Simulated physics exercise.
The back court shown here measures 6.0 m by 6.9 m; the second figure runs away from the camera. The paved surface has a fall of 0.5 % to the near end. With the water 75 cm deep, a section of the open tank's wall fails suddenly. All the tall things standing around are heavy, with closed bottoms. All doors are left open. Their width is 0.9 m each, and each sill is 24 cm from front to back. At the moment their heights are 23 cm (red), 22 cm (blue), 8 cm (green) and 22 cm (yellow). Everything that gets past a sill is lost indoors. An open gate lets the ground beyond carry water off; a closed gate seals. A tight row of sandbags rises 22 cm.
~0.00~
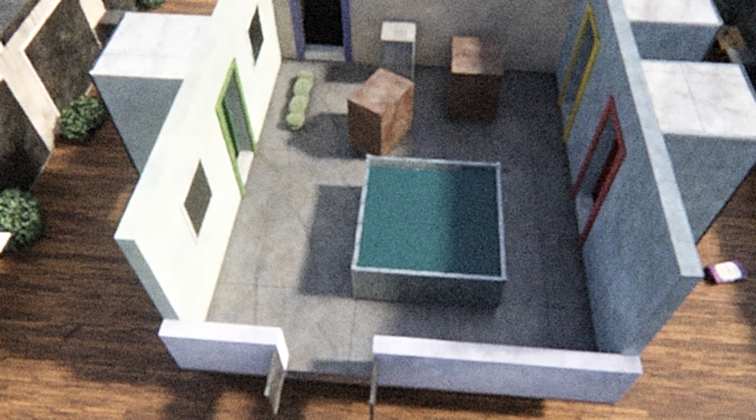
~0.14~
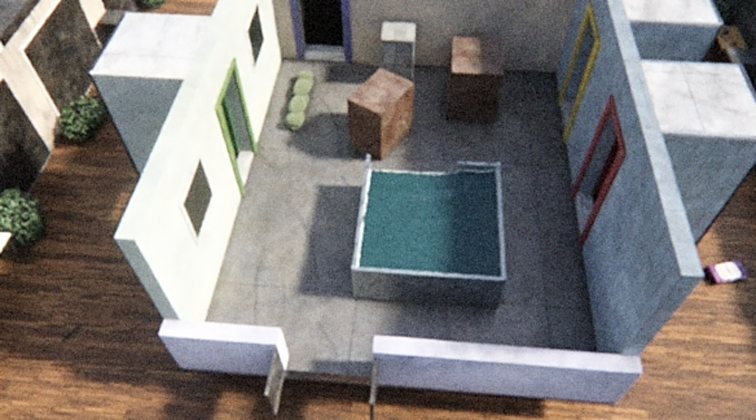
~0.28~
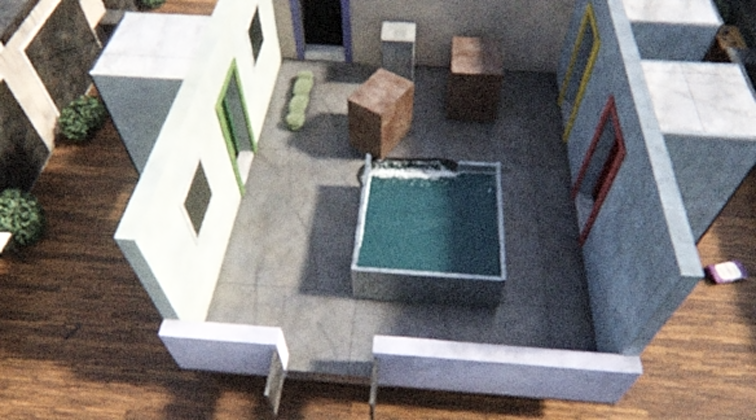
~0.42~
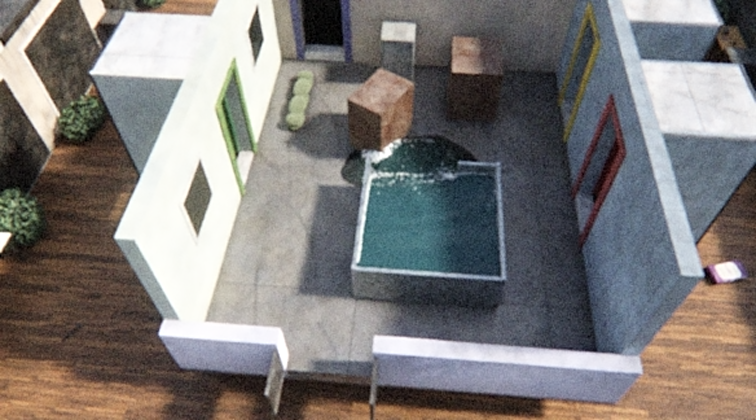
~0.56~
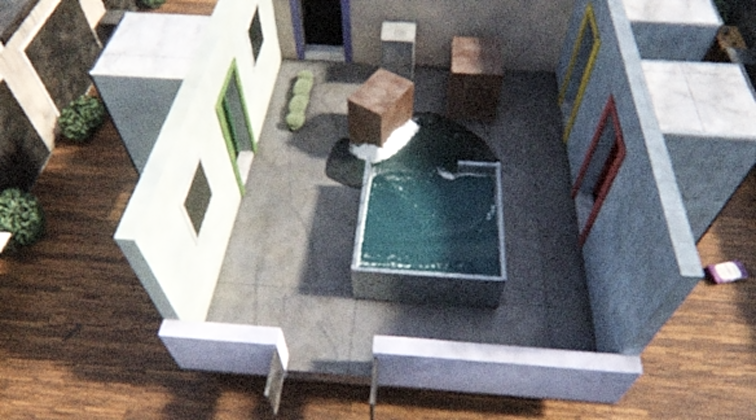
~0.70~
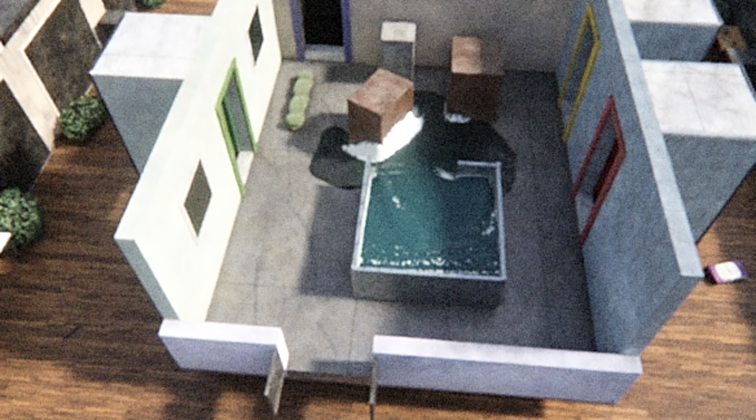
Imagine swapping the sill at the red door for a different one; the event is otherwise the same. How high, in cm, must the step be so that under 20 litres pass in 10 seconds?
Roughly 6 cm.
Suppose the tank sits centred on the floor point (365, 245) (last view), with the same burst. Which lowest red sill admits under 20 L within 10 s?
In that case about 7.5 cm.
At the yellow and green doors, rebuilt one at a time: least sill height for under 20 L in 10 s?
Roughly 24 cm for the yellow door and roughly 15 cm for the green door.
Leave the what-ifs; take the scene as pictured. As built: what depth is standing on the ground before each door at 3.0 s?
Lab note, depth in cm: Red 9; blue 11; green 17; yellow 27.
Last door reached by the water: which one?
The red one.
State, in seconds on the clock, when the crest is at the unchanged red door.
5.5 s.
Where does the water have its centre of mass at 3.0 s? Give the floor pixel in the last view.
It lies near (431, 164) in the last picture.
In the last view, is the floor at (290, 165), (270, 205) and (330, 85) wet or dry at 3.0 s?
In order: Soaked, soaked, soaked.
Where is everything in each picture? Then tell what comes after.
Still water, 75 cm deep, in the open tank at (430, 216); the red door at (594, 182) is dry, in the first picture.
The front is at a hidden place, 0.3 m from the gap on the far side; 0.3 m2 of floor is wet, 75 cm left at the back, in the second picture.
The front is at a hidden place, 0.8 m from the gap on the far side; 1.2 m2 of floor is wet, 75 cm left at the back, in the third picture.
Water pours out on the far side and has run 1.4 m, to (431, 138); about 12 cm deep outside, 75 cm at the back, in the fourth picture.
The front is at (417, 116), 2.0 m from the gap on the far side; 3.8 m2 of floor is wet, 70 cm left at the back, in the fifth picture.
The gap is on the far side, the front 2.7 m out at (416, 94); the back of the open tank holds 63 cm; the red door at (594, 182), 2.9 m from the gap, is still 1.5 m from the nearest water, in the sixth picture.
After 1.4 s water covers 25 % of the floor, deepest (54 cm) near (385, 163); it has not reached the red door.
After 3.0 s water covers 55 % of the floor, deepest (32 cm) near (554, 73); 9 cm at the red door, 0 litres in over its 23 cm sill.
After 10.0 s water covers 95 % of the floor, deepest (20 cm) near (248, 249); 7 cm at the red door, 0 litres in over its 23 cm sill.
At the red door as built, the water arrived by 2.5 s and peaked near 12 cm at 5.4 s.
With a sill of 5 cm, 32 litres would have come in within the 10 s; with 7 cm, 12 litres. So under 20 litres takes about 6 cm.
